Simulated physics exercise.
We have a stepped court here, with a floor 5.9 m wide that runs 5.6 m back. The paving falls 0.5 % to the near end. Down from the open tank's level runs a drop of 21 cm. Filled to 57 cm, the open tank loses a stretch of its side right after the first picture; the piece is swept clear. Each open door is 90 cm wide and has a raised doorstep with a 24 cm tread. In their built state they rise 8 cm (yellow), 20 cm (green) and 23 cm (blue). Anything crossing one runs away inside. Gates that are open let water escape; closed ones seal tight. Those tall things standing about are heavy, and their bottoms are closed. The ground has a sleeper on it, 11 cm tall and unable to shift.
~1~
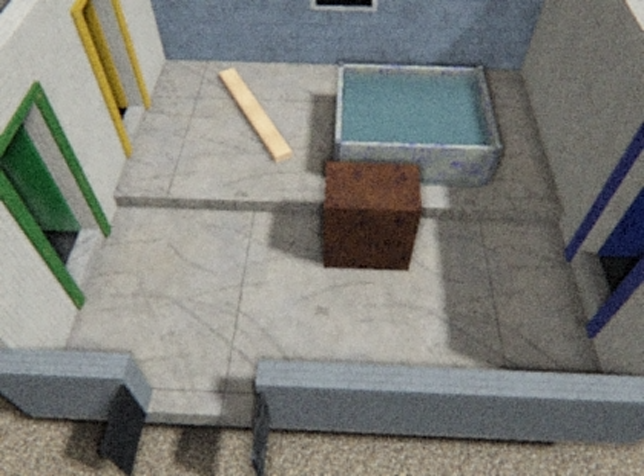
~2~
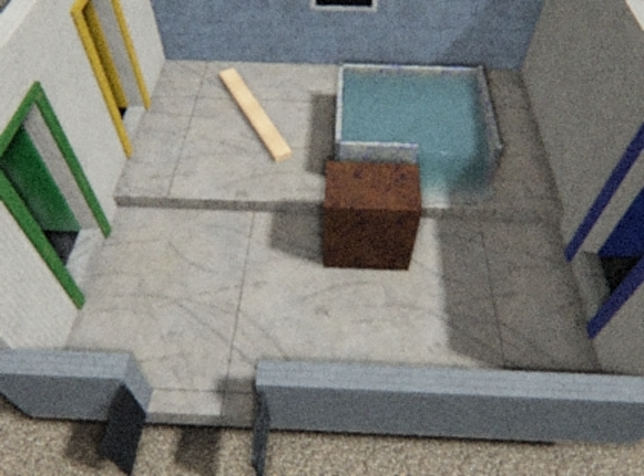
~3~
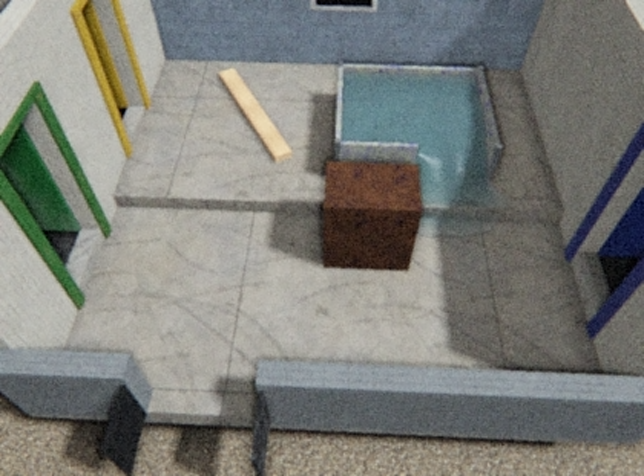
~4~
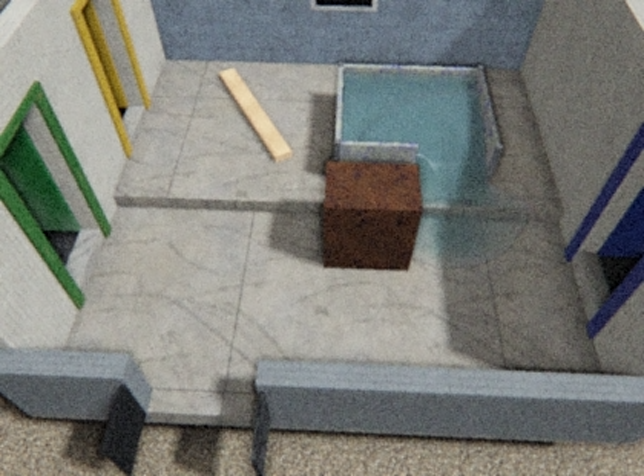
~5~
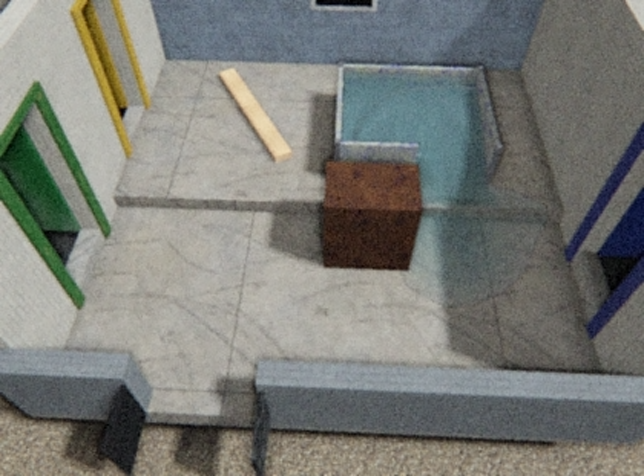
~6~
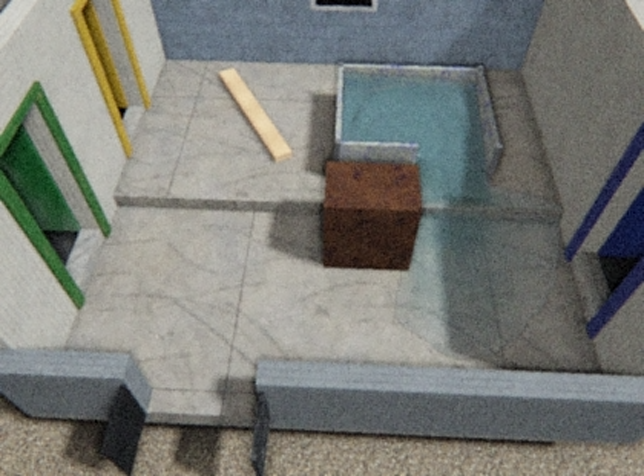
Water pouring from the broken front of an open tank, running over a step and spreading across paving beside a brown block.
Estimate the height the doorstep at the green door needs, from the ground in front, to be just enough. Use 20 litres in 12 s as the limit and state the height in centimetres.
It needs some 11 cm.
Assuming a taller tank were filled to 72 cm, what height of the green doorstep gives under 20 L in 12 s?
Then around 15 centimetres.
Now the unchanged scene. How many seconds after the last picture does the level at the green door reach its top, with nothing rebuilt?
Crest at t of about 6.0 s.
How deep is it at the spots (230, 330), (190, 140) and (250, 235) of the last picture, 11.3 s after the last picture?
About 7, 0 and 7 cm respectively.
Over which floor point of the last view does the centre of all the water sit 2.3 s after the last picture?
The water is centred around (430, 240) in the last picture's pixels.
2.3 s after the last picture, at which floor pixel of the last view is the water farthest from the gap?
Around (102, 386).
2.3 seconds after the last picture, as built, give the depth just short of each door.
Yellow 0, green 0, blue 18 cm.
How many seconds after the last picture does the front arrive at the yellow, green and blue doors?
Yellow not in the 12 s, green 2.8 s, blue 0.2 s.
Then, 0.7 s after the last picture water covers 20 % of the floor, deepest (32 cm) near (454, 187); it has not reached the green door.
Then, 2.3 s after the last picture water covers 35 % of the floor, deepest (24 cm) near (514, 405); it has not reached the green door.
Then, 11.3 s after the last picture water covers 50 % of the floor, deepest (13 cm) near (444, 402); 9 cm at the green door, 0 litres in over its 20 cm doorstep.
At the green door as built, the water peaked near 15 cm, 5.9 s after the last picture.
With a doorstep of 9.5 cm, 46 litres would have come in within the 12 s; with 13 cm, 5 litres. So under 20 litres takes about 11 cm.
